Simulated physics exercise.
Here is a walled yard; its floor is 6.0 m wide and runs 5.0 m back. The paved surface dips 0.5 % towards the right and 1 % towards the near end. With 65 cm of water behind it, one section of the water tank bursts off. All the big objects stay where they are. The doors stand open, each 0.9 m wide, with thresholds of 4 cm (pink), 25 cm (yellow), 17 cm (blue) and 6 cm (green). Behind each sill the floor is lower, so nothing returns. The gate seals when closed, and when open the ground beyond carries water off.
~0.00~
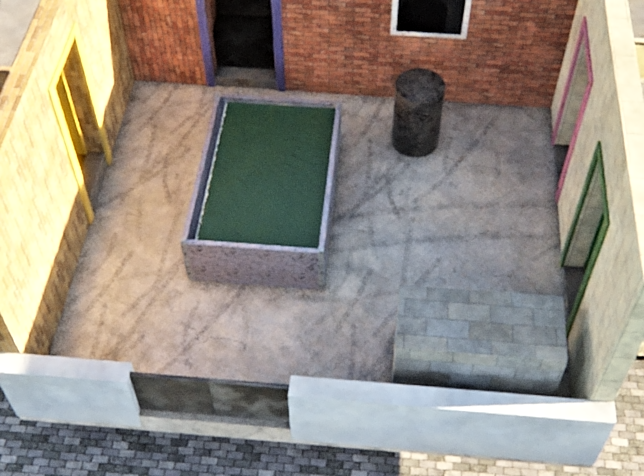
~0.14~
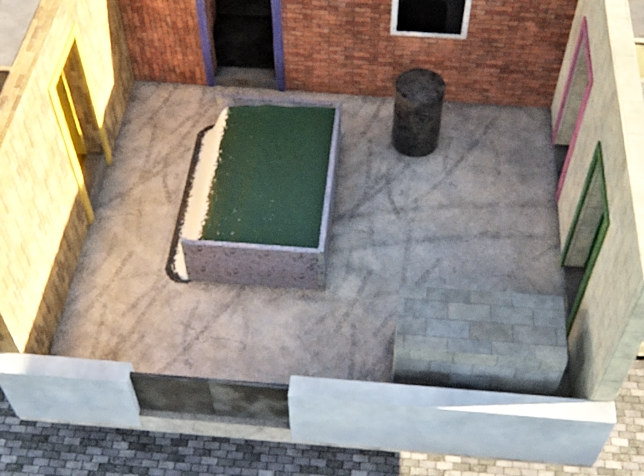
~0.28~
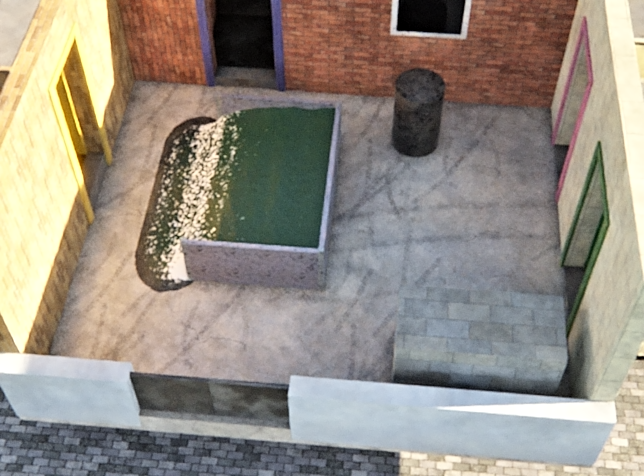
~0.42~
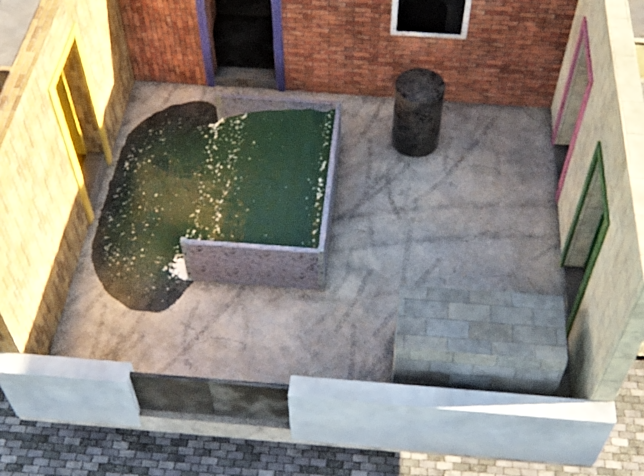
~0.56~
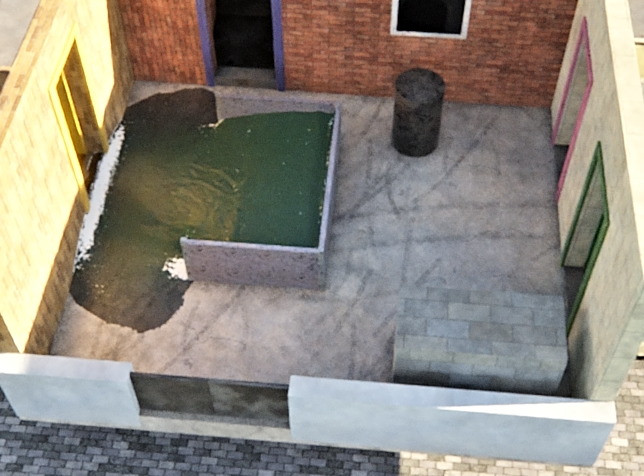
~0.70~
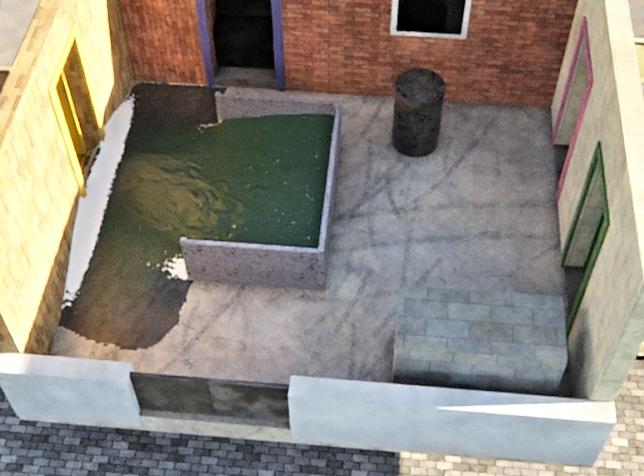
Green water poured out of the left side of a raised tank in a walled yard, spread across the paved floor to the yellow wall, then ran along it towards the near end.
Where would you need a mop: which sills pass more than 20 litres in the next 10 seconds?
The water let in: At the pink door it passes the limit; at the yellow door it passes the limit; at the blue door it does not reach the limit; at the green door it passes the limit.
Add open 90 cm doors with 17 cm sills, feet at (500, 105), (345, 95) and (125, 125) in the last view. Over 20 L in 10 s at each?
In that order: Under, not over, above.
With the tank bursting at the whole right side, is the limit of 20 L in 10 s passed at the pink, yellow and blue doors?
Against that limit: Pink above, yellow under, blue not over.
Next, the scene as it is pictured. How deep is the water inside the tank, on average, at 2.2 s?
Some 16 cm.
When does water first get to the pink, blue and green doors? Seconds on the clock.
Arrival: Pink 4.0 s, blue 1.3 s, green 4.5 s.
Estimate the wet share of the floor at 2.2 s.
Near 35 per cent is wet.
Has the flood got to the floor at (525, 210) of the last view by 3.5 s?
It is not reached.
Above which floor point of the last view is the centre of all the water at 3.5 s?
Around (214, 227).
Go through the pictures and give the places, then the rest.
In the first frame, still water, 65 cm deep, in the water tank at (266, 172).
In the second frame, water pours out at (208, 191) and has run 1.3 m, to a hidden place; typically 8 cm deep outside, 65 cm at the water tank's back.
In the third frame, water pours out at (209, 192) and has run 1.4 m, to (195, 123); typically 12 cm deep outside, 65 cm at the water tank's back.
In the fourth frame, water pours out at (209, 193) and has run 1.8 m, to (173, 110); typically 10 cm deep outside, 57 cm at the water tank's back.
In the fifth frame, the front is at (159, 99), 2.1 m from the gap at (209, 194); 4.7 m2 of floor is under water; 55 cm left at the back of the water tank.
In the sixth frame, the front is at (62, 316), 2.4 m from the gap at (209, 194); 5.4 m2 of floor is under water; 54 cm left at the back of the water tank.
After 1.4 s water covers 25 % of the floor and is deepest (46 cm) near (97, 204); pink door not reached, yellow door 46 cm at the sill, 71 L in, blue door 1 cm at the sill, 0 L in, green door not reached.
After 2.2 s water covers 35 % of the floor and is deepest (42 cm) near (40, 387); pink door not reached, yellow door 31 cm at the sill, 133 L in, blue door 11 cm at the sill, 0 L in, green door not reached.
After 3.5 s water covers 65 % of the floor and is deepest (26 cm) near (394, 124); pink door not reached, yellow door 15 cm at the sill, 142 L in, blue door 16 cm at the sill, 0 L in, green door not reached.
After 6.0 s water covers 95 % of the floor and is deepest (19 cm) near (554, 432); pink door 8 cm at the sill, 27 L in, yellow door 7 cm at the sill, 142 L in, blue door 5 cm at the sill, 1 L in, green door 10 cm at the sill, 4 L in.
After 10.0 s water covers 100 % of the floor and is deepest (14 cm) near (554, 432); pink door 10 cm at the sill, 76 L in, yellow door 6 cm at the sill, 142 L in, blue door 5 cm at the sill, 1 L in, green door 11 cm at the sill, 55 L in.
